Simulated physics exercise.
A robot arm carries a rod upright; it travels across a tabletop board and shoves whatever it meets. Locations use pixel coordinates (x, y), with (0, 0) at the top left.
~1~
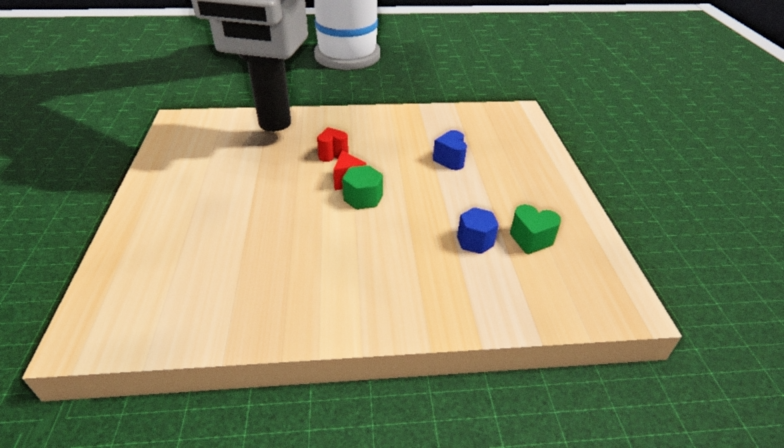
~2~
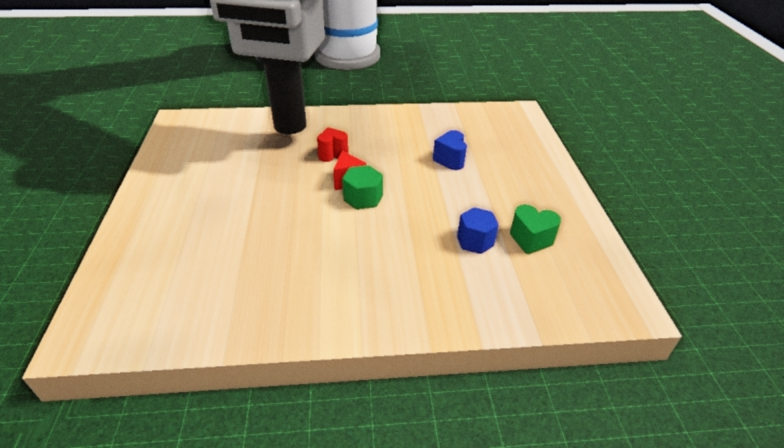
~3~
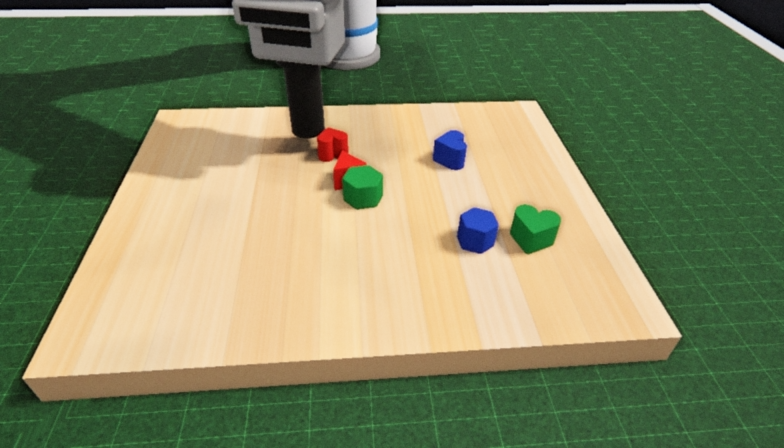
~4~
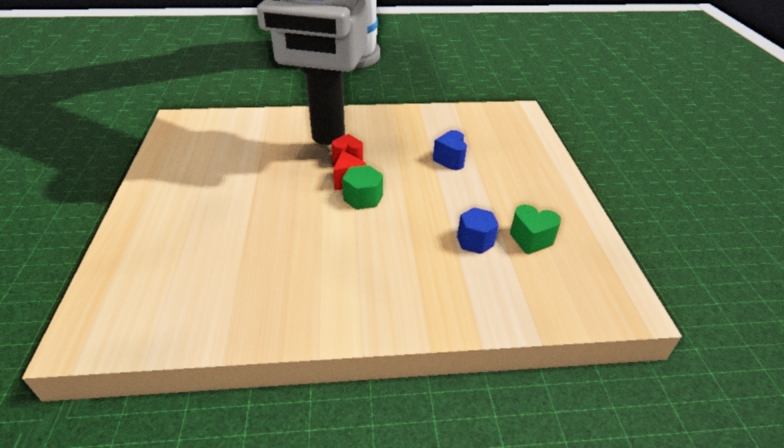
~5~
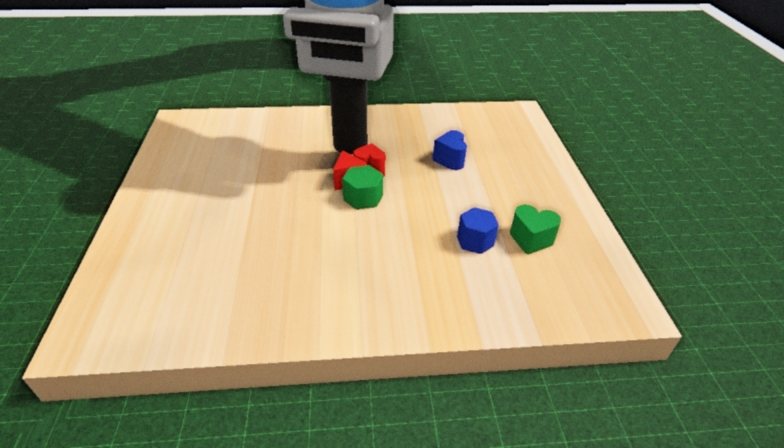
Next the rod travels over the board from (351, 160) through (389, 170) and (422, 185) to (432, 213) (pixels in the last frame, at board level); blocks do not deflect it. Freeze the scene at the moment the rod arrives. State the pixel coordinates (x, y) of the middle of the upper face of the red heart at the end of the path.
My estimate: (425, 211).
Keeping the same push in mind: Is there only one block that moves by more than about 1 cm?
Short answer: Yes.
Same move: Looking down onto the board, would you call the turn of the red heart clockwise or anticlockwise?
Its rotation is clockwise.
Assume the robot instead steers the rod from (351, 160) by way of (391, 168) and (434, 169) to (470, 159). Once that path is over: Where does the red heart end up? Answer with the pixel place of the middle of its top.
Most likely (404, 166).
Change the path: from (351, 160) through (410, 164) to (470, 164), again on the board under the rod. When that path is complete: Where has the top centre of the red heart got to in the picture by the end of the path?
(390, 158)
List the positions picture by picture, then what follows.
The first picture shows lower end of the rod (275, 124), tops of blocks, red triangular block (348, 160), red heart (332, 134).
The second picture shows rod (290, 126), blocks as before.
The third picture shows rod (308, 130), blocks as before.
The fourth picture shows rod (328, 136), red heart (347, 141).
The fifth picture shows rod (350, 145), red triangular block (348, 160), red heart (370, 151).
On the path given first. One third of the way, rod (390, 155); red heart (402, 165), turned 25° clockwise.
Two thirds of the way, rod (424, 171); red heart (422, 183), turned 55° clockwise.
At the end, rod (434, 198); red triangular block not moved; red heart (425, 211), turned 65° clockwise.
